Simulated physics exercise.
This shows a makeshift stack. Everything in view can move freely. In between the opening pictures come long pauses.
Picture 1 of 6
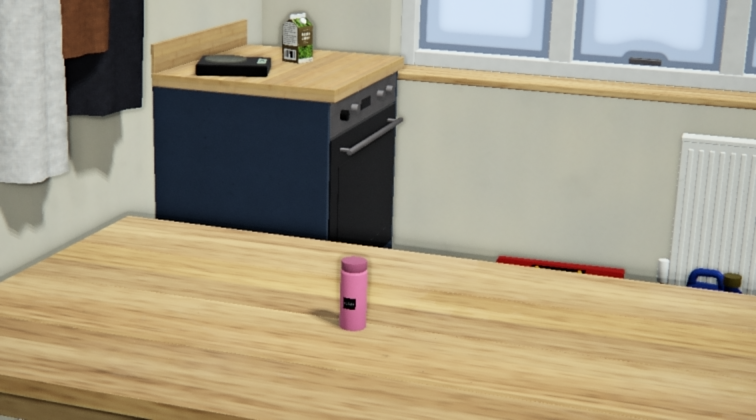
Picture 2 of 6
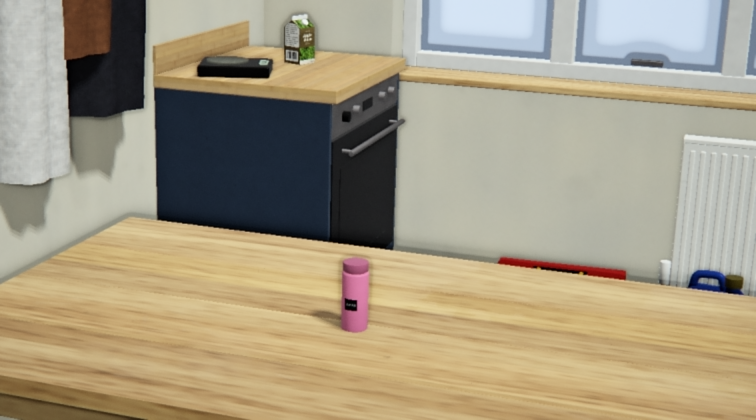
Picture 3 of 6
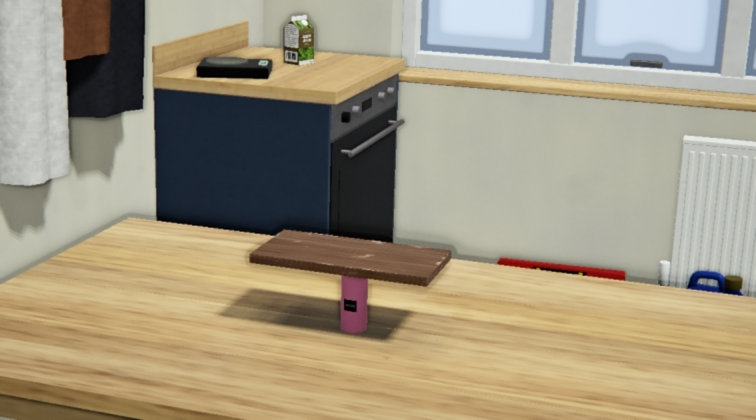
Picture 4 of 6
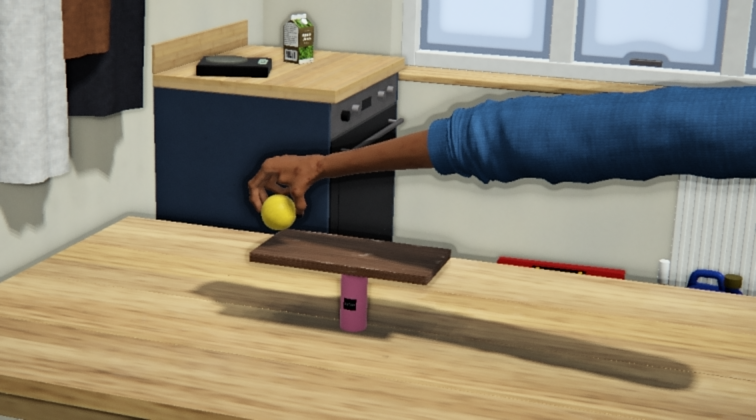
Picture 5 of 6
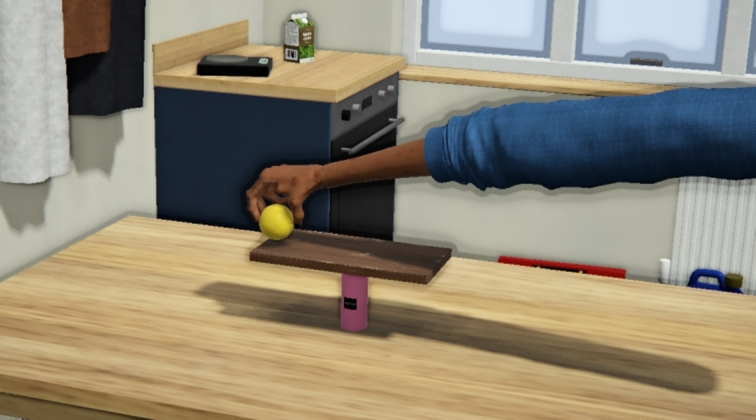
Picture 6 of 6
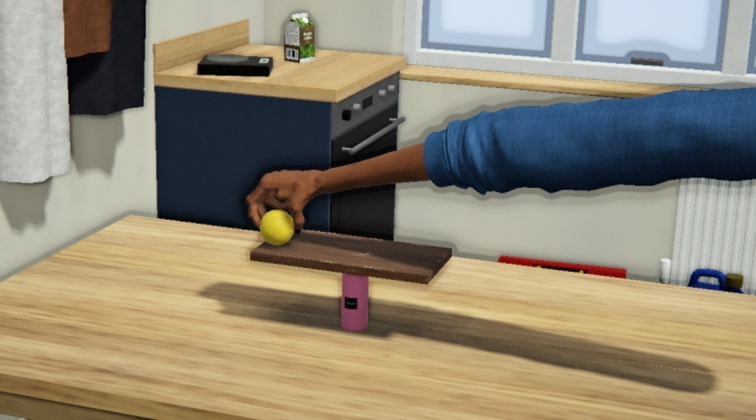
On a wooden table, a board appears atop a pink container, and a hand lowers a yellow lemon onto its left end.
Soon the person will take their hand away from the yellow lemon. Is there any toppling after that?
Yes, there is toppling.
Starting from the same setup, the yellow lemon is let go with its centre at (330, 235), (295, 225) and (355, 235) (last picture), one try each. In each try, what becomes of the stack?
First time it stays put, second time it falls over, third time it stays put.
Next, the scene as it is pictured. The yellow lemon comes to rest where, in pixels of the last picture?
About (224, 300).
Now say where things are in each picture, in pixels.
The last thing is not in view yet, in the first picture.
The last thing is not in view yet, in the second picture.
The last thing is not in view yet; brown board (352, 257), in the third picture.
Still above its spot; yellow lemon (279, 213); brown board (351, 255), in the fourth picture.
Still above its spot; yellow lemon (277, 222); brown board (352, 255), in the fifth picture.
Set down, still held; yellow lemon (277, 228); brown board (352, 254), in the sixth picture.
Then, 0.50 s on from there, yellow lemon now fallen; brown board turned 37° from how it was put.
Then, 0.70 s on from there, brown board now fallen; pink shaker turned 17° from how it was put.
Then, 0.80 s on from there, pink shaker on its side.
In the end, fallen, brown board, pink shaker and yellow lemon. At the end, from the last picture's camera, yellow lemon near (224, 300). The stack loses its balance.
